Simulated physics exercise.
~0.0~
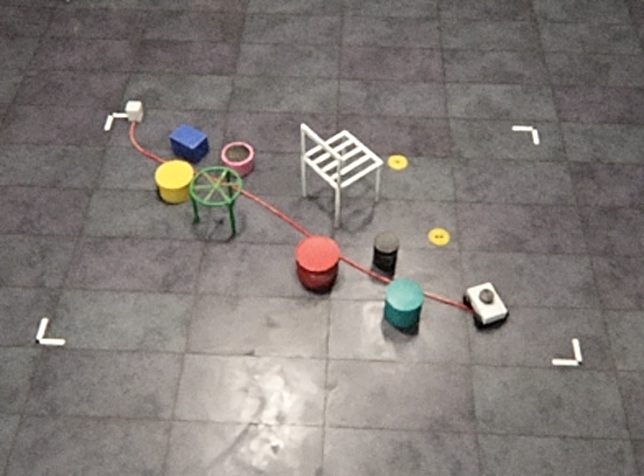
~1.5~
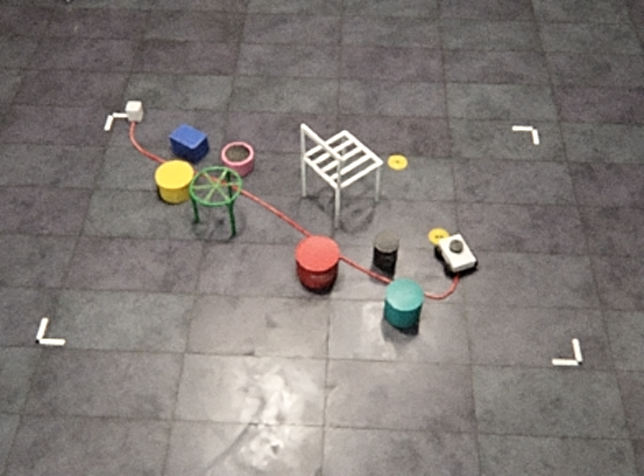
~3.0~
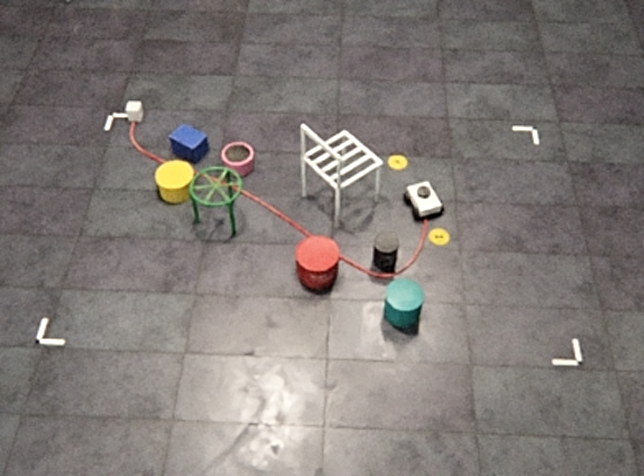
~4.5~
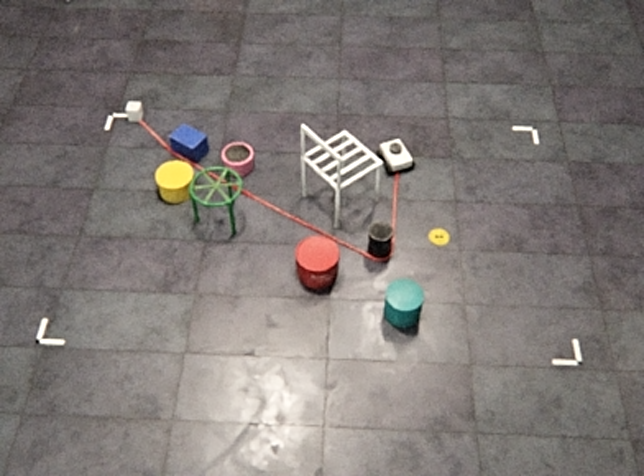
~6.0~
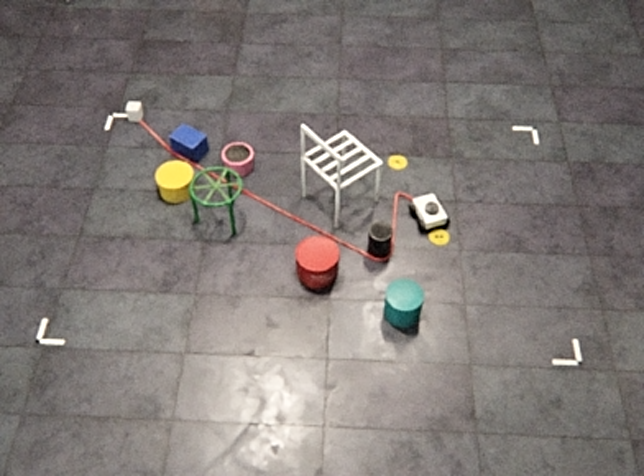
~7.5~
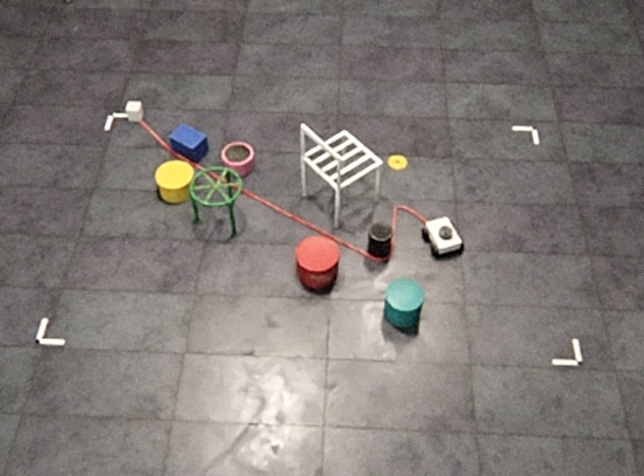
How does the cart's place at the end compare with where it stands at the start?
It starts just to the right of the teal tub, and it ends farther up and a little to the left, over the lower yellow mark to the right of the black bin.
